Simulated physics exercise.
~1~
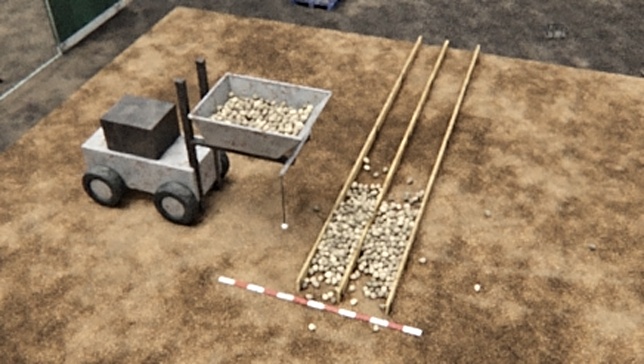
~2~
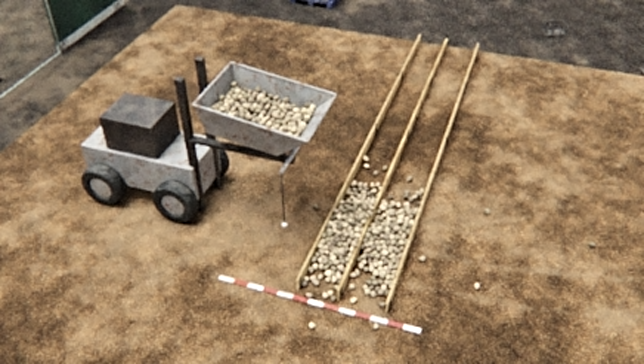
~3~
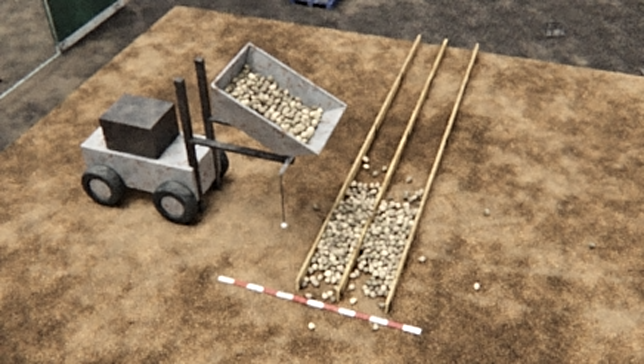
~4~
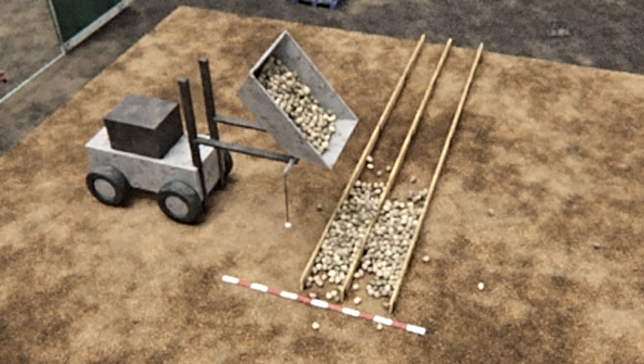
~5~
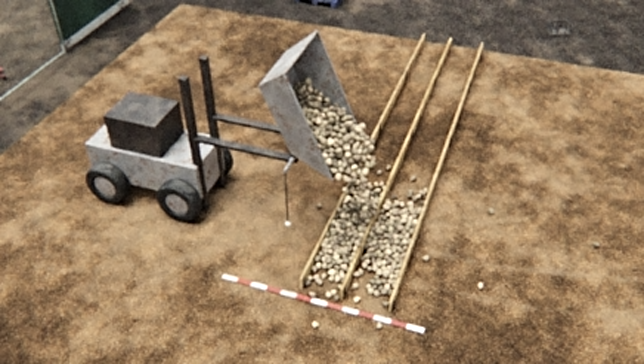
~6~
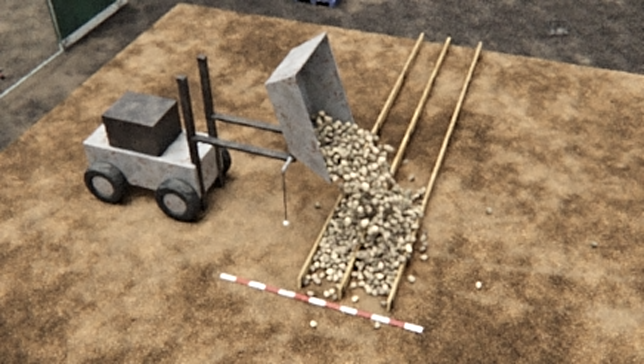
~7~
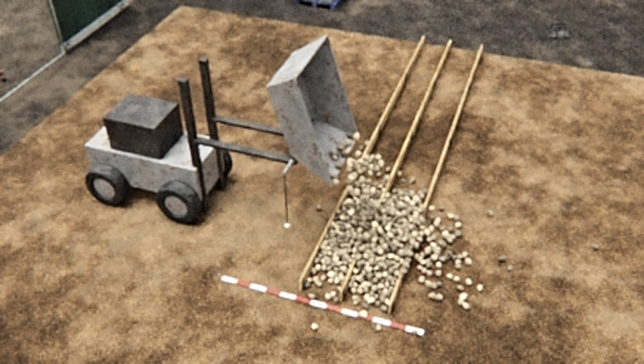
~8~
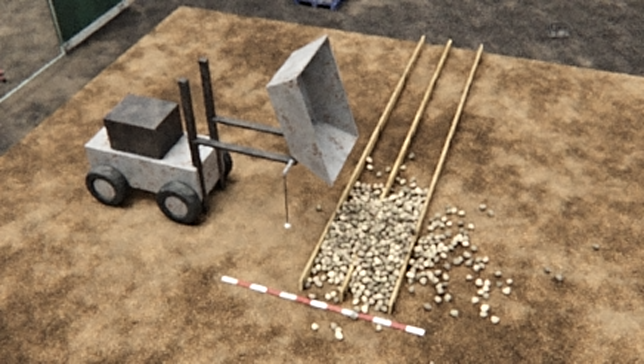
Forklift tipping a grey skip of pale round stones onto an earlier pile between wooden planks, some spilling past the right-hand plank.
